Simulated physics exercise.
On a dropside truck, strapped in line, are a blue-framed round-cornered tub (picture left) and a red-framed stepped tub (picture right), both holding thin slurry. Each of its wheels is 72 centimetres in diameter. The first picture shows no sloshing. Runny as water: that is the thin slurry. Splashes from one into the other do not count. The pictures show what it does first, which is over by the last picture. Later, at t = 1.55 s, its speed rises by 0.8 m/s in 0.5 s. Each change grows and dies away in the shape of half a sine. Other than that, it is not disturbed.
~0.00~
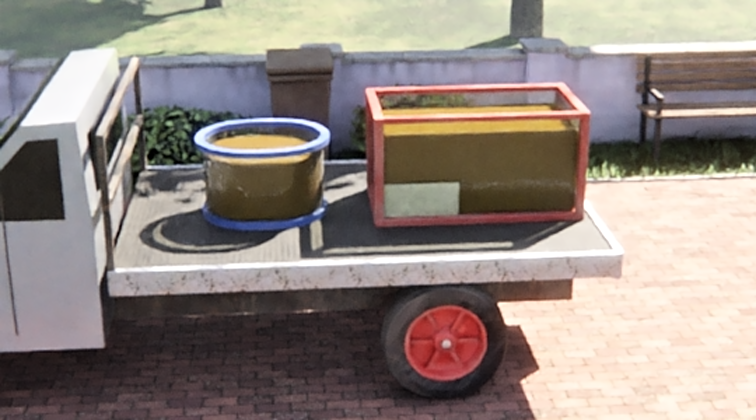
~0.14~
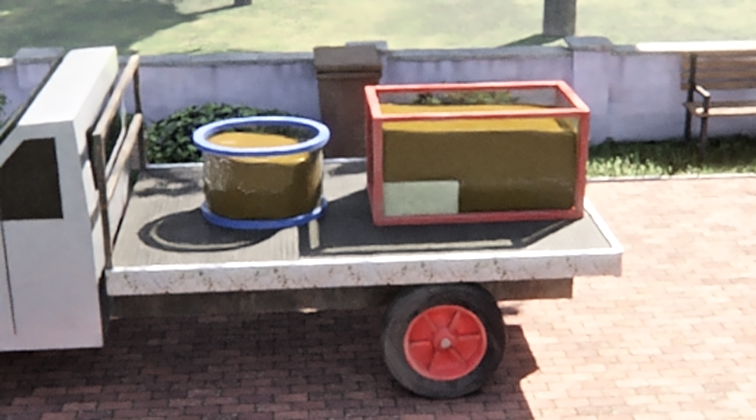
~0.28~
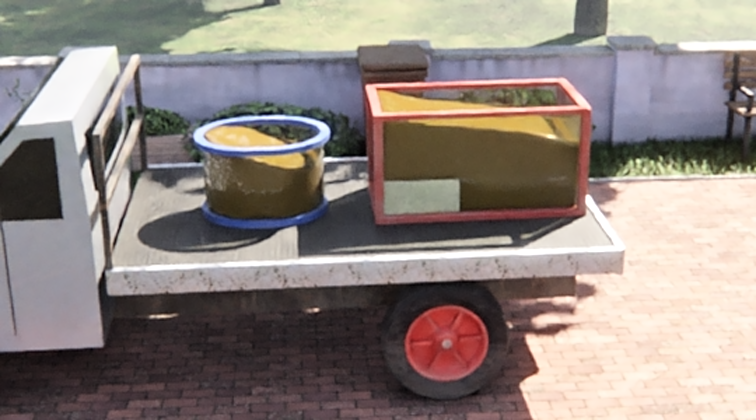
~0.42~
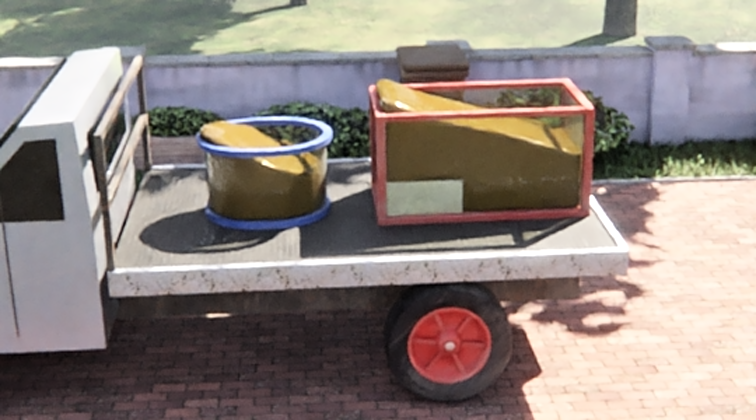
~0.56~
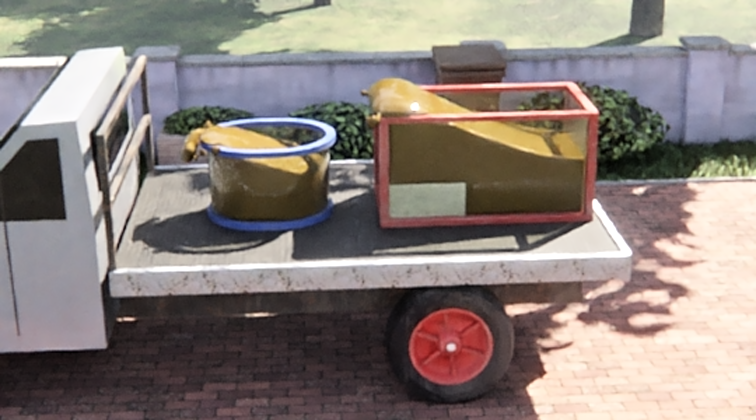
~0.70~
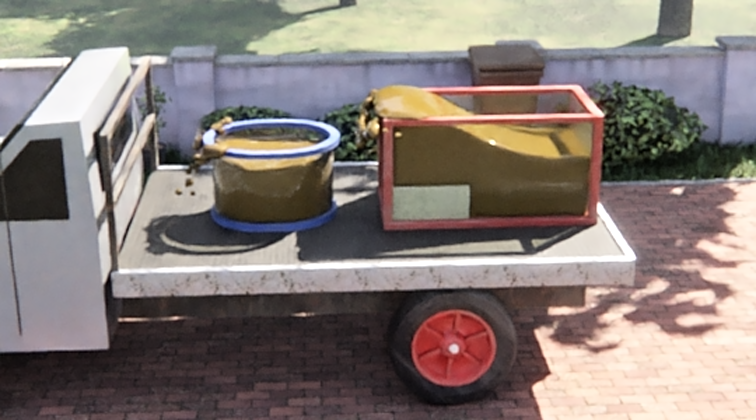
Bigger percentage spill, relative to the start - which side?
Bigger relative drain: Left.
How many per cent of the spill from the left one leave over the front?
About 30 percent.
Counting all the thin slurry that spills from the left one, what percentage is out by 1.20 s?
Around 20 percent of it.
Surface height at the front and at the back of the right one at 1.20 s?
Front reads 40 centimetres, back reads 66 centimetres.
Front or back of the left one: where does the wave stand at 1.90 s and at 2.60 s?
Towards the back, then the front.
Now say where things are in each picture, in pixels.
The first frame shows left tub, front level (225, 155), back level (301, 153); right tub, front level (394, 131), back level (563, 127); the front is on the left, levels are read along the near walls.
The second frame shows left tub, front level (223, 152), back level (300, 153); right tub, front level (394, 127), back level (563, 126).
The third frame shows left tub, front level (223, 141), back level (301, 162); right tub, back level (564, 138).
The fourth frame shows left tub, front level (225, 136), back level (304, 168); right tub, front level (396, 101), back level (567, 147).
The fifth frame shows left tub, front level (228, 142), back level (307, 167); right tub, front level (400, 87), back level (570, 156).
The sixth frame shows left tub, front level (233, 156), back level (310, 154), some spilled; right tub, front level (404, 101), back level (575, 151), some spilled.
By 1.20 s the left one has lost 1 per cent, over the front (front 36 cm, back 34 cm); the right one has lost 3 per cent, over the front, a little elsewhere (front 40 cm, back 65 cm).
By 1.90 s the left one has lost 2 per cent, over the front (front 23 cm, back 49 cm); the right one has lost 4 per cent, over the front, a little elsewhere (front 59 cm, back 48 cm).
By 2.60 s the left one has lost 6 per cent, mostly over the back, some over the front (front 43 cm, back 24 cm); the right one has lost 4 per cent, over the front, a little elsewhere (front 44 cm, back 48 cm).
By 5.03 s the left one has lost 6 per cent, mostly over the back, some over the front; the right one has lost 4 per cent, over the front, a little elsewhere.
